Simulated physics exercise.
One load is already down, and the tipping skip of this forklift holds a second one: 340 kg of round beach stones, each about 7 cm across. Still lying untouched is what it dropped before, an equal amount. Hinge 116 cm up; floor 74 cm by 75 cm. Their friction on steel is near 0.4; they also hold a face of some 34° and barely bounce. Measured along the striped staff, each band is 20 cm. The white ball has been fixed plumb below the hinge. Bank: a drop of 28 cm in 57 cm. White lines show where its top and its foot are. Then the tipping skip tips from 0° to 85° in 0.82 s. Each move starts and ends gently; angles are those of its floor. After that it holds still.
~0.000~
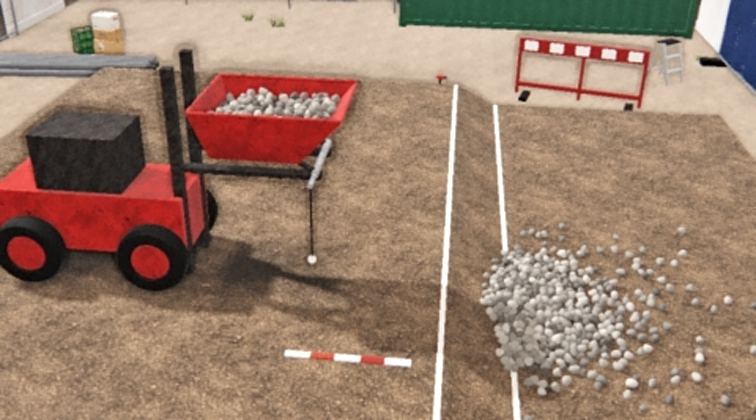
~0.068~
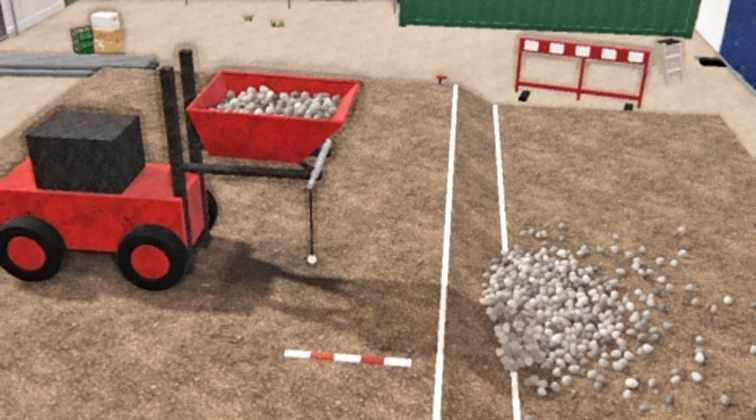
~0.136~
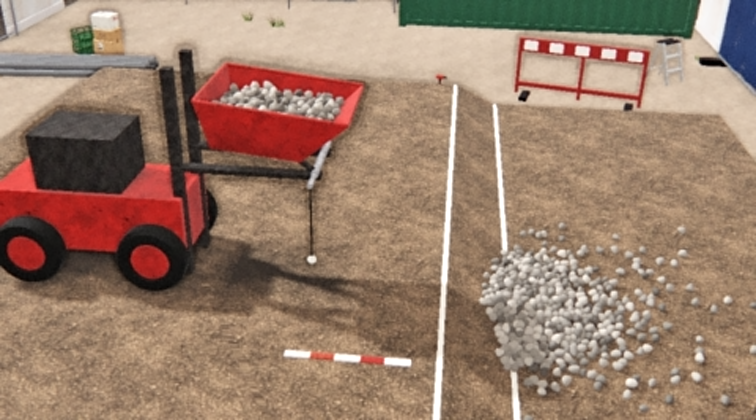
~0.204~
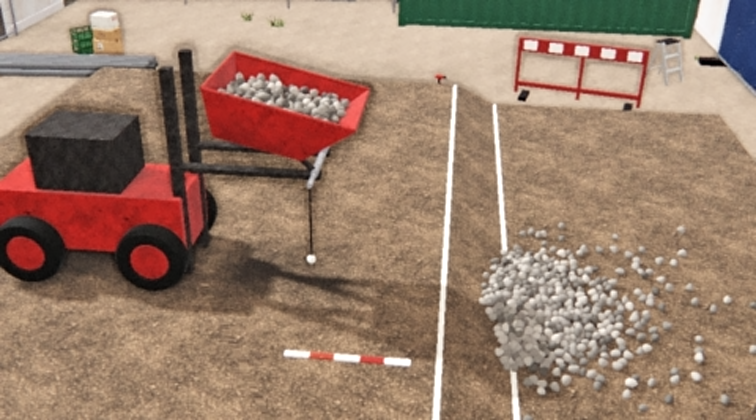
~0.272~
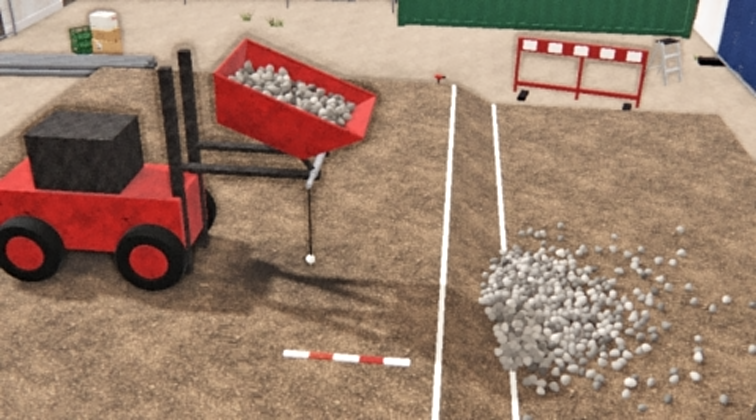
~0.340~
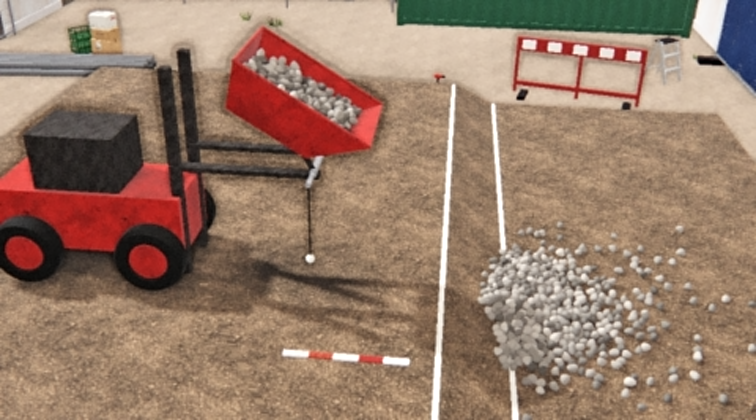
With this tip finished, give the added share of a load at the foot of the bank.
Some 54 per cent of a load.
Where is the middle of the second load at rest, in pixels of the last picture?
Around (504, 296).
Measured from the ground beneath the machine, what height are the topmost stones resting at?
Height above ground: About 12 cm.
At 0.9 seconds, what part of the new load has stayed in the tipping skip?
About 65 per cent is held.
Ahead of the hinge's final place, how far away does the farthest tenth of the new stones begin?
It's roughly 240 cm ahead of it.
After 0.6 s the floor is at 72°; in per cent of one load, 100 in the tipping skip, 11 on the top or the slope, 88 at the foot of the bank; the foremost stones are past the picture's edge.
After 0.9 s the floor is at 85°; in per cent of one load, 63 in the tipping skip, 48 on the top or the slope, 88 at the foot of the bank; the foremost stones are past the picture's edge.
After 1.3 s the floor is at 85°; in per cent of one load, 0 in the tipping skip, 95 on the top or the slope, 104 at the foot of the bank; the foremost stones are past the picture's edge.
After 3.8 s the floor is at 85°; in per cent of one load, 0 in the tipping skip, 57 on the top or the slope, 142 at the foot of the bank; the foremost stones are past the picture's edge. Net gain at the foot of the bank, 54.
